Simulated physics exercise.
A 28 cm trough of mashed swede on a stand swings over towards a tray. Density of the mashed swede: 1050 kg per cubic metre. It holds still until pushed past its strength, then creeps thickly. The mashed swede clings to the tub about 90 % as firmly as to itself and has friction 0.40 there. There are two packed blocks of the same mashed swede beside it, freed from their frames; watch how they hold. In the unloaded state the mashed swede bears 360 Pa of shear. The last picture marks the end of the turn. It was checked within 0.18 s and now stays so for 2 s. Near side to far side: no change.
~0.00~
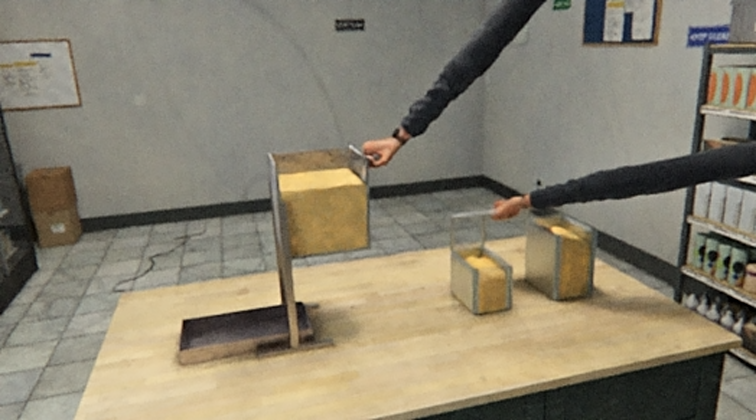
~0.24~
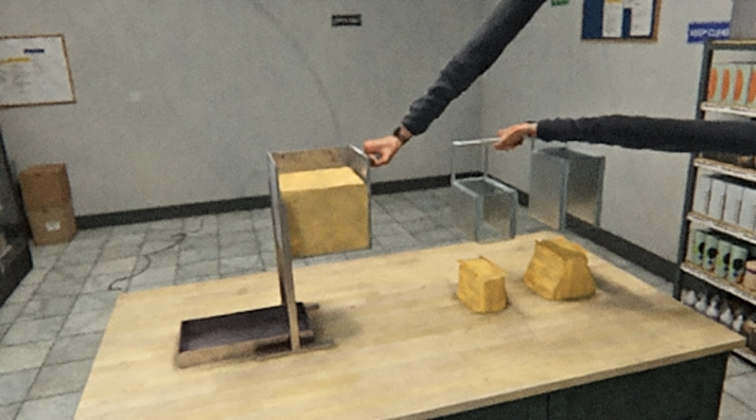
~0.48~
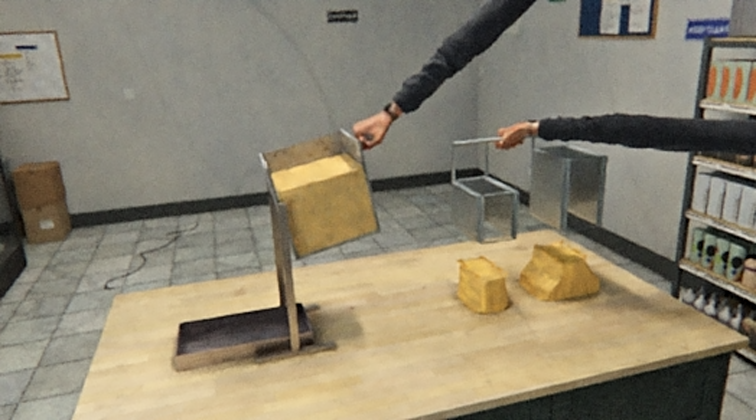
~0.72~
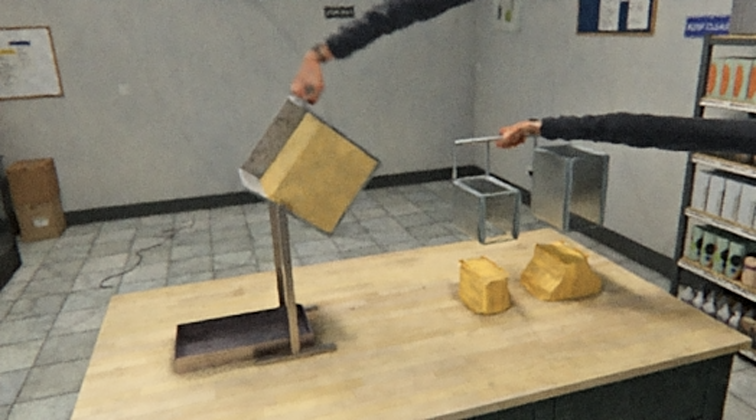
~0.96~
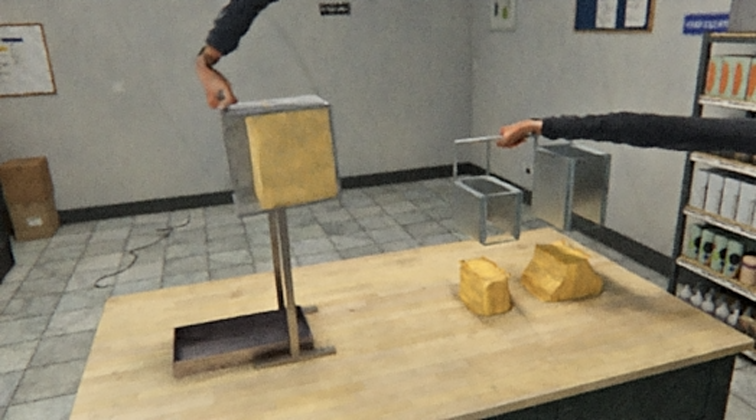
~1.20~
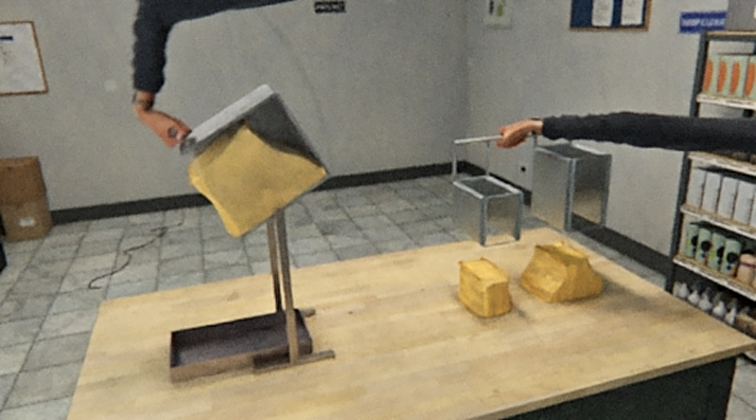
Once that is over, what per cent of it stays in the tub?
Some 0 per cent stays in the tub.
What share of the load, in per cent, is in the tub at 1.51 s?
About 14 %.
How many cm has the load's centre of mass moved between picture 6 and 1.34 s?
Around 16 cm.
After 1.34 s, the tub is at 119 degrees and holds 39 %.
After 1.51 s, the tub is at 119 degrees and holds 14 %.
After 1.68 s, the tub is at 119 degrees and holds 0 %.
After 1.85 s, the tub is at 119 degrees and holds 0 %.
After 3.20 s, the tub is at 119 degrees and holds 0 %.
